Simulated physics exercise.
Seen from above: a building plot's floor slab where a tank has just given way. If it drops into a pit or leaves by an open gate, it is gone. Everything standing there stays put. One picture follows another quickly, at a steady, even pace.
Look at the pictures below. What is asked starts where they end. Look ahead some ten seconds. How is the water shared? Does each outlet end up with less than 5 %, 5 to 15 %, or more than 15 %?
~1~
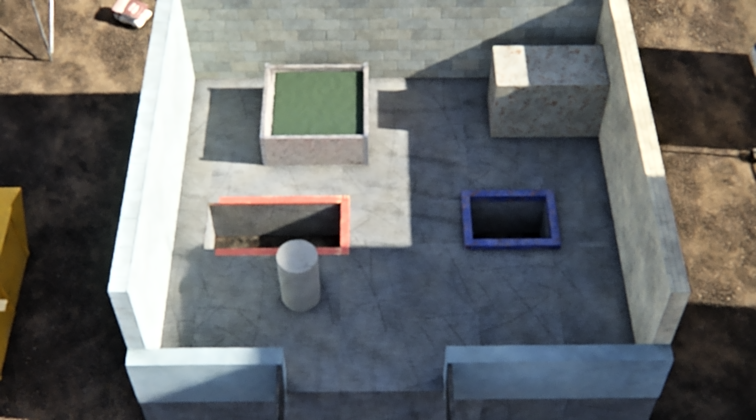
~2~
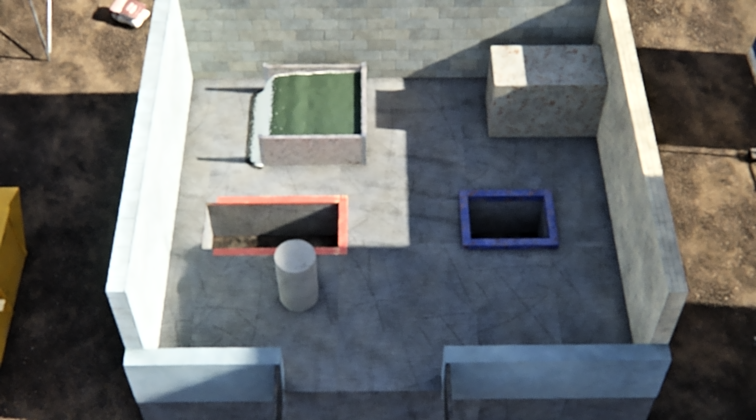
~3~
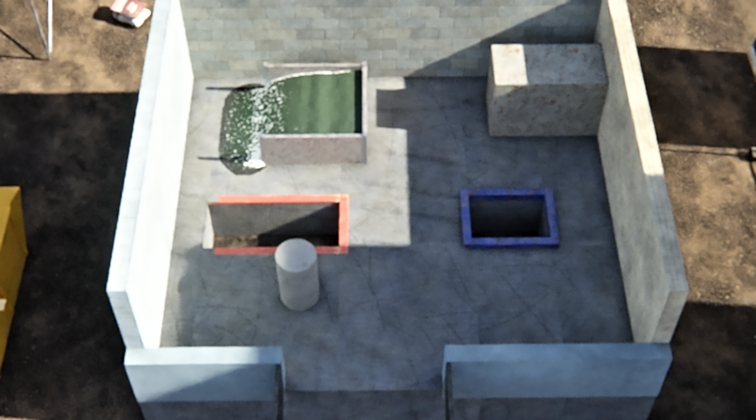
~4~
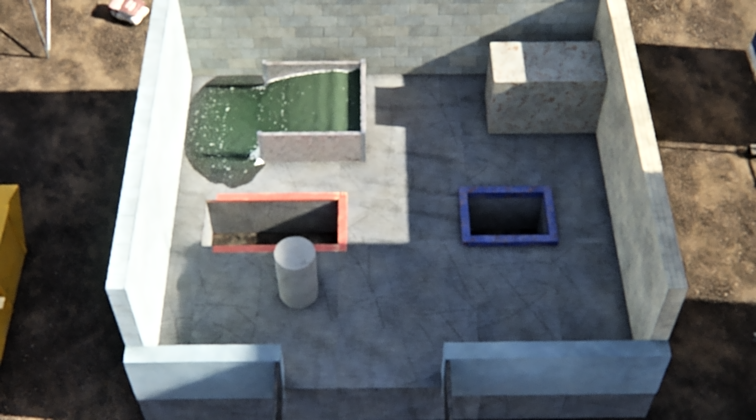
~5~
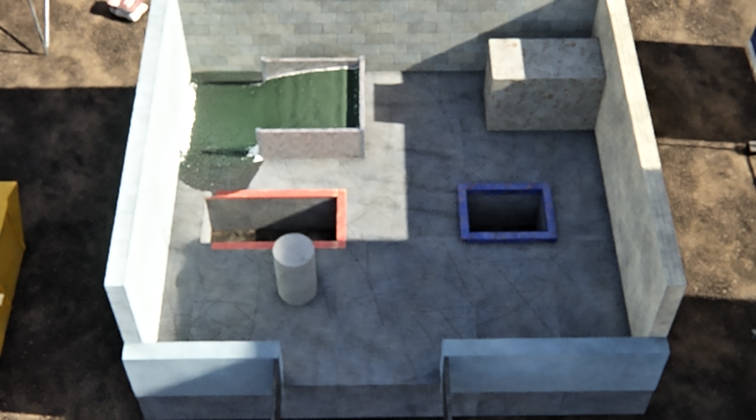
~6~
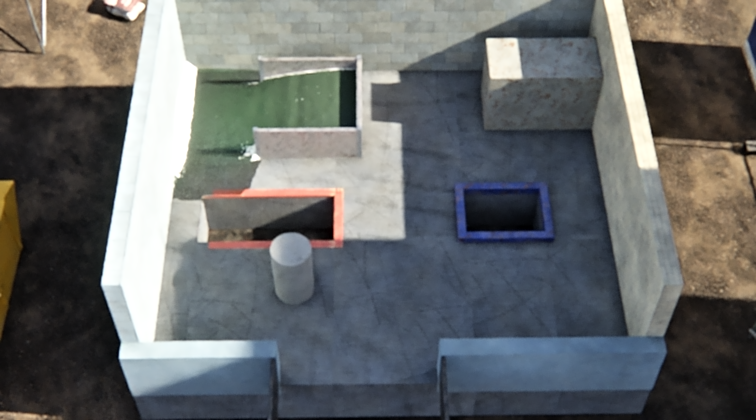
My prediction: The gate accounts for a negligible part - below five per cent; the blue pit accounts for a negligible part - below five per cent; the red pit accounts for a substantial part - beyond fifteen per cent.
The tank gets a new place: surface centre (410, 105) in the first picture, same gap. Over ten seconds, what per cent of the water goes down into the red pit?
Result, red pit: 55 percent after ten seconds.
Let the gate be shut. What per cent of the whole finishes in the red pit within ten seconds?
I'd put the red pit at 45 per cent after ten seconds.
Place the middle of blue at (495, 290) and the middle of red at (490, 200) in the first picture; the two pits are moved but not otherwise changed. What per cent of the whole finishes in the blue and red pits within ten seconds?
Roughly, in per cent: Blue 0, red 8.
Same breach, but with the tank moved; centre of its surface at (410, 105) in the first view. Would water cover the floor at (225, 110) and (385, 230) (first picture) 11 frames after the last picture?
Submerged, spared.
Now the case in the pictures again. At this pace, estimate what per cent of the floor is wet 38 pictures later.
My estimate is near 40 per cent.
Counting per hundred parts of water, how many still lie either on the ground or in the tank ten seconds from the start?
I'd estimate close to 56 per cent.
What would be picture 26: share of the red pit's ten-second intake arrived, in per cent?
Some 50 per cent.
A moment on, water covers 10 % of the floor; the gate 0 %, the blue pit 0 %, the red pit 1 %.
Next, water covers 20 % of the floor; the gate 0 %, the blue pit 0 %, the red pit 7 %.
Then, water covers 30 % of the floor; the gate 0 %, the blue pit 0 %, the red pit 19 %.
Later, water covers 40 % of the floor; the gate 1 %, the blue pit 0 %, the red pit 31 %.
In the end, water covers 50 % of the floor; the gate 3 %, the blue pit 0 %, the red pit 41 %.
